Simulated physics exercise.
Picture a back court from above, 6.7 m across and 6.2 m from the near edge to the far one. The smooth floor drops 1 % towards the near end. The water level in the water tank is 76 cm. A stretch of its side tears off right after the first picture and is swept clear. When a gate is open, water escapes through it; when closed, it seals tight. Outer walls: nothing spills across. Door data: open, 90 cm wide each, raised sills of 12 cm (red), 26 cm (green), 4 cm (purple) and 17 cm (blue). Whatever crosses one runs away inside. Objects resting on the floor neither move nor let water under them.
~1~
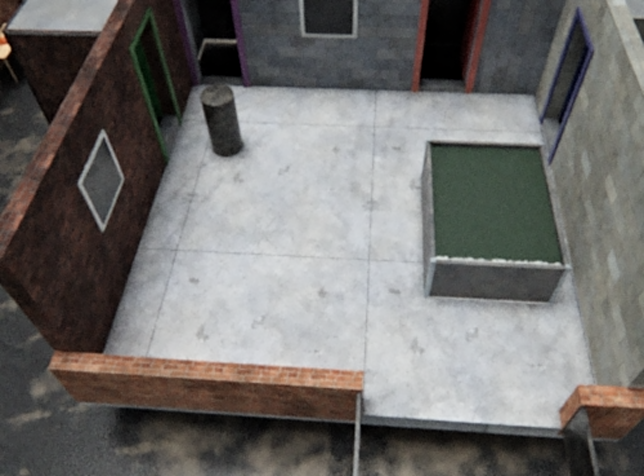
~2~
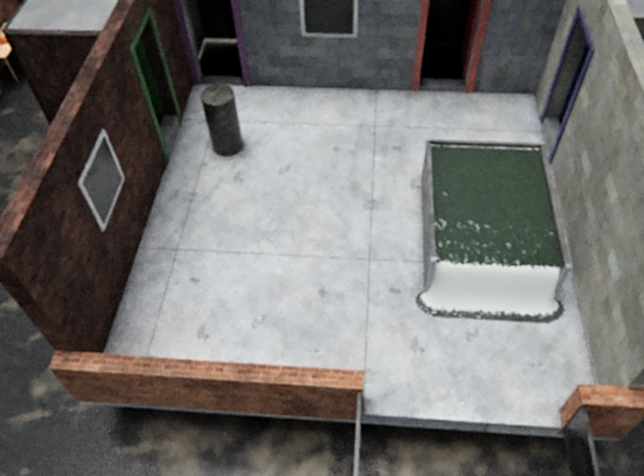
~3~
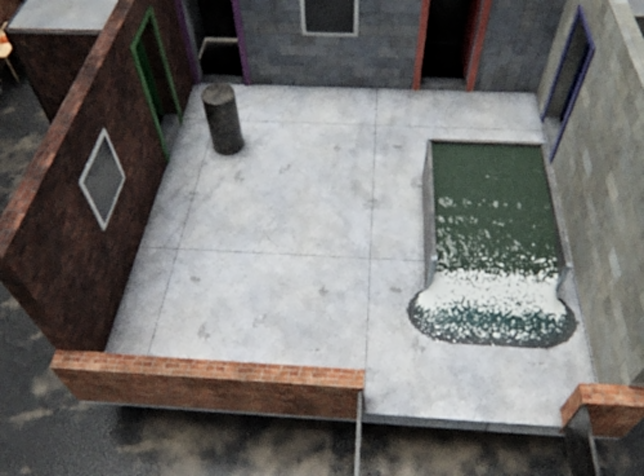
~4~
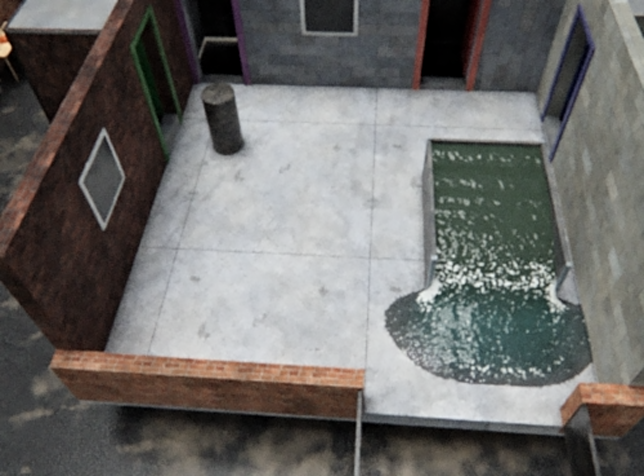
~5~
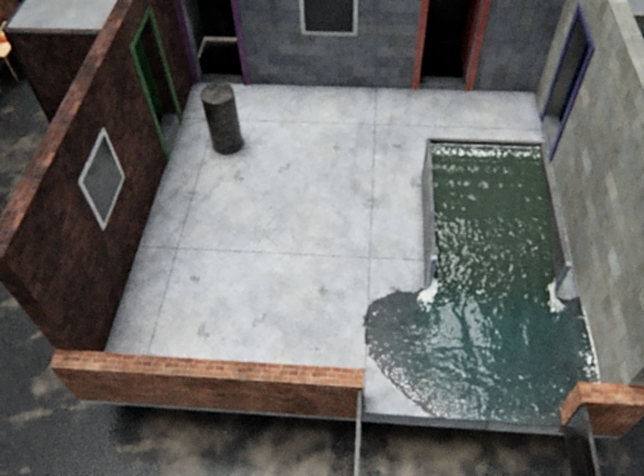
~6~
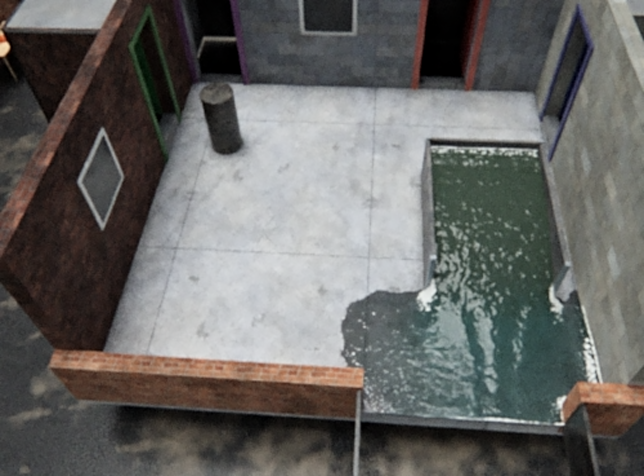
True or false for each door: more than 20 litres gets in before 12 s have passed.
Red door false, green door false, purple door false, blue door false.
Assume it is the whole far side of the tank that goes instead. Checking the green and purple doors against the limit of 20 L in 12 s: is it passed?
Then: Green under, purple over.
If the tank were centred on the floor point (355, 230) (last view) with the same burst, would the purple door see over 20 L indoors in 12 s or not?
Then, at purple, it's too much.
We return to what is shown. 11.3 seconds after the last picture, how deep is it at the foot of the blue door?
It comes to near 1.5 cm.
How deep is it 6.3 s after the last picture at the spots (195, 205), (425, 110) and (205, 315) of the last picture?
1, 1, 2 cm.
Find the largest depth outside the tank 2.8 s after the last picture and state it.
I'd put it at close to 19 cm.
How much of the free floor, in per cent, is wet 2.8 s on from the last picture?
Around 25 per cent.
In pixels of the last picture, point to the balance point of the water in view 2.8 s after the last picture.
The water's centre is around (470, 292).
Then, 0.7 s after the last picture water covers 15 % of the floor and is deepest (48 cm) near (590, 409); red door not reached, green door not reached, purple door not reached, blue door not reached.
Then, 1.5 s after the last picture water covers 20 % of the floor and is deepest (36 cm) near (590, 409); red door not reached, green door not reached, purple door not reached, blue door not reached.
Then, 2.8 s after the last picture water covers 25 % of the floor and is deepest (19 cm) near (553, 355); red door not reached, green door not reached, purple door not reached, blue door not reached.
Then, 6.3 s after the last picture water covers 35 % of the floor and is deepest (8 cm) near (576, 408); red door 2 cm at the sill, 0 L in, green door not reached, purple door not reached, blue door 2 cm at the sill, 0 L in.
Then, 11.3 s after the last picture water covers 35 % of the floor and is deepest (4 cm) near (576, 408); red door 1 cm at the sill, 0 L in, green door not reached, purple door not reached, blue door 1 cm at the sill, 0 L in.
